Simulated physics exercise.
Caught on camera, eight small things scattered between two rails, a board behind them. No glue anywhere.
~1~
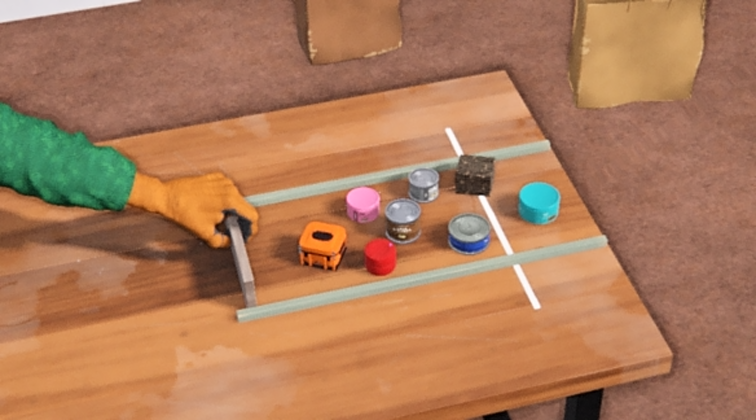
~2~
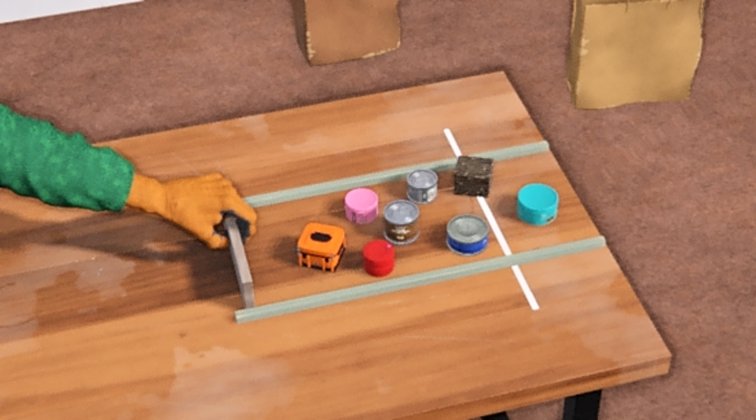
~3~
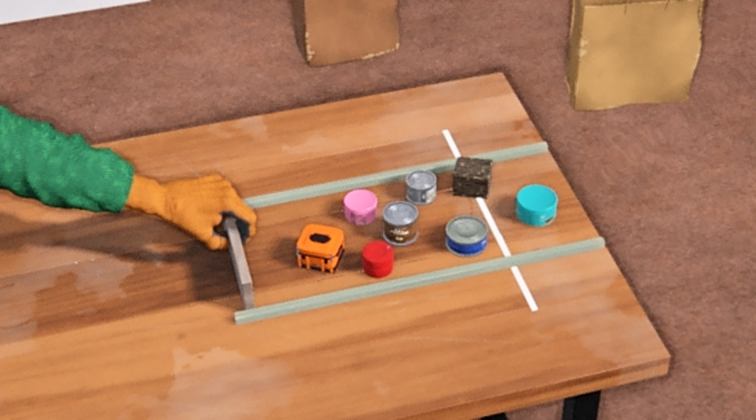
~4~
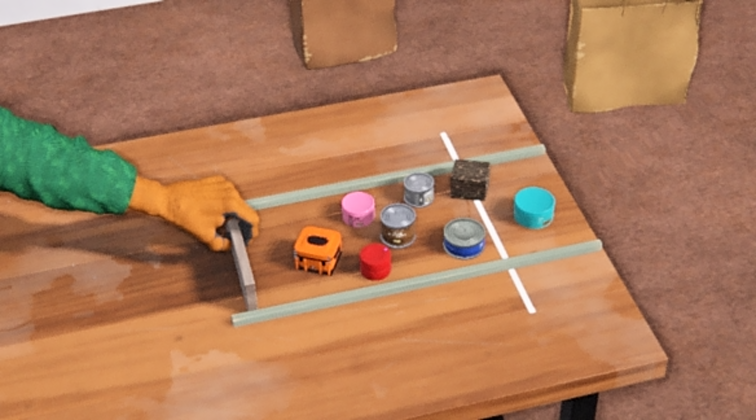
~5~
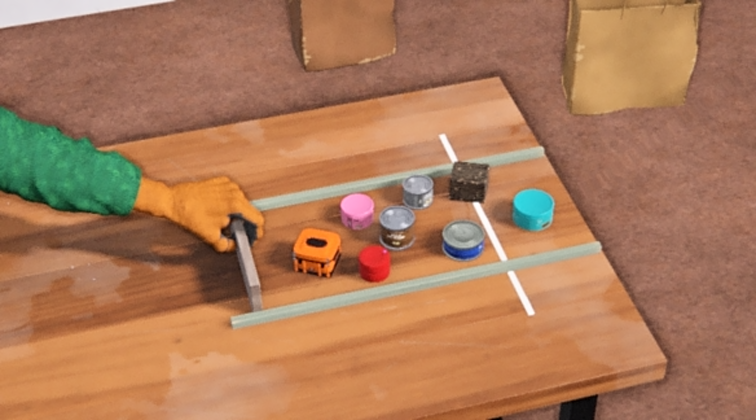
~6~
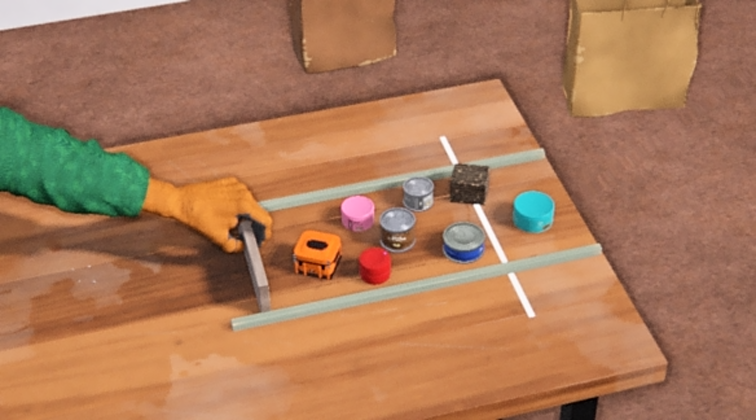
A gloved hand in a green sleeve held a board upright on a wooden table and eased it slightly right between two rails, while the eight small tubs, tins and other things ahead stayed put.
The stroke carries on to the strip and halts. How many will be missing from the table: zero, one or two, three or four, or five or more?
Here the number that fall off is zero.
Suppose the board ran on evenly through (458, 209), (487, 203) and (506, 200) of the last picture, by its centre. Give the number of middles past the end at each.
Past the end: 0, 0 and 1.
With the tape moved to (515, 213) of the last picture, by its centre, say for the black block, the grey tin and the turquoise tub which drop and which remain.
The black block stays on, the grey tin is kept, the turquoise tub comes down.
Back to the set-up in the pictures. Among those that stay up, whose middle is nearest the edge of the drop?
That is the turquoise tub.
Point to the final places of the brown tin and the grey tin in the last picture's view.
The brown tin at (536, 201), the grey tin at (479, 174).
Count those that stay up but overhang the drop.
That would be 1.
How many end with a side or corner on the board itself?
In contact: 4.
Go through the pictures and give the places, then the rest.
Turquoise tub (539, 204); black block (475, 176); blue tin (469, 234); board (237, 245); tape (489, 211), in the first picture.
Black block (474, 177); grey tin (422, 187), in the second picture.
Blue tin (467, 236); orange case (321, 248), in the third picture.
Turquoise tub (534, 208); pink tub (358, 210), in the fourth picture.
Black block (469, 182); red lid (374, 264), in the fifth picture.
Turquoise tub (533, 212); black block (470, 184); blue tin (464, 243); board (251, 250); tape (484, 219), in the sixth picture.
A little later, none off yet; turquoise tub at rest near (533, 212); black block at rest near (470, 184); blue tin at rest near (464, 243).
Next, none off yet; turquoise tub at rest near (533, 212); black block at rest near (470, 184); blue tin at rest near (472, 244).
When it is over, the number that fall off is zero.
